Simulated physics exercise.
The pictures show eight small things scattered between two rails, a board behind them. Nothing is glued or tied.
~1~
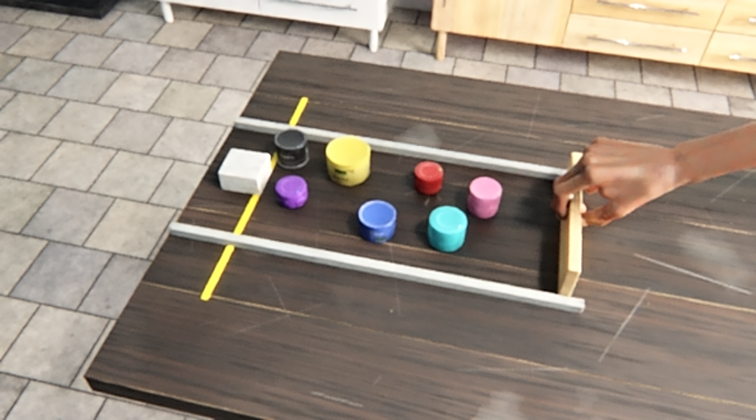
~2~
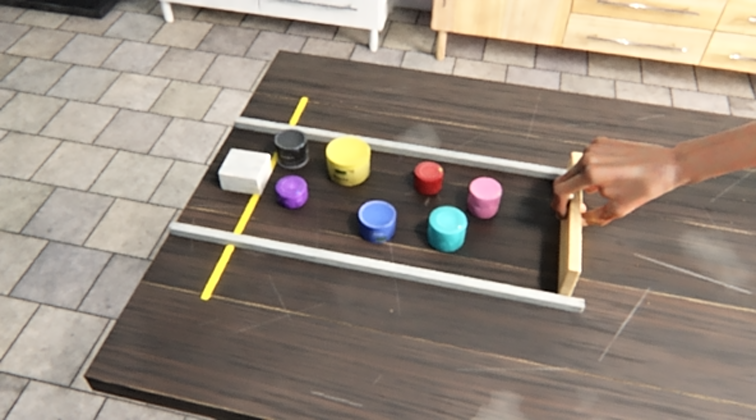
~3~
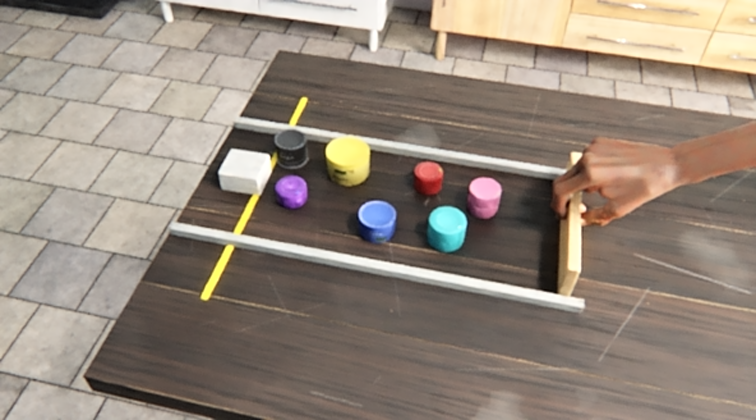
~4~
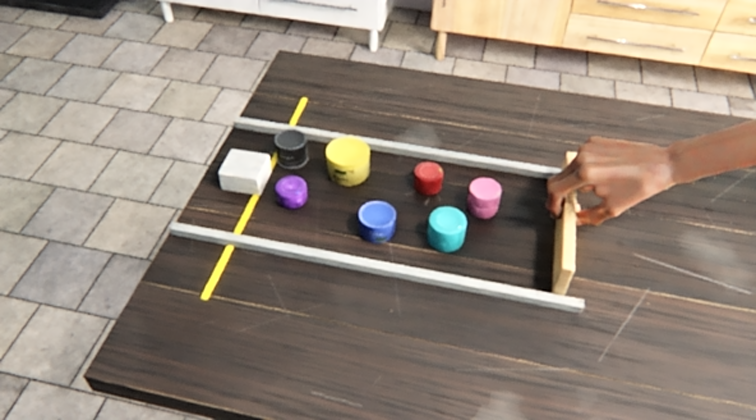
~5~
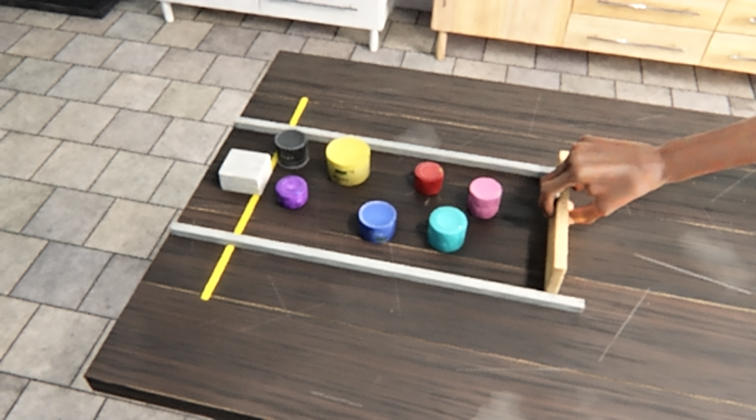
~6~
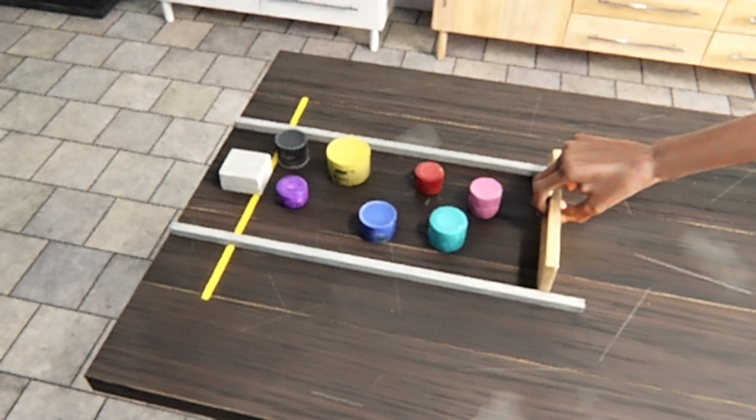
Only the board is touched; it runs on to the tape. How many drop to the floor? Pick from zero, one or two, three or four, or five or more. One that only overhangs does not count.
Outcome: The number that fall off is one or two.
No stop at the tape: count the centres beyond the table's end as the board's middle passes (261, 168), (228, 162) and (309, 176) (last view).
The counts: 2, 5 and 0.
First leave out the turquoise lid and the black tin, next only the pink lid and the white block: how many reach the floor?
0 in the first case, 1 in the second.
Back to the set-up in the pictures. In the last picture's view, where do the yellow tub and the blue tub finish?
About (229, 145), and the other about (202, 211).
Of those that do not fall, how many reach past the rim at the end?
1 of them.
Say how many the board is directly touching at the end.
That makes 3.
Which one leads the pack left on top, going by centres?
That is the yellow tub.
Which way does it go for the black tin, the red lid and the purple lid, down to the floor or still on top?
The black tin drops off; the red lid holds on; the purple lid does not fall.
A little later, none off yet; white block at rest near (246, 172); black tin at rest near (292, 149); purple lid at rest near (292, 192).
Next, none off yet; white block at rest near (246, 172); black tin shifted a little near (282, 147); purple lid at rest near (289, 189).
When it is over, the number that fall off is one or two; down, black tin and white block.
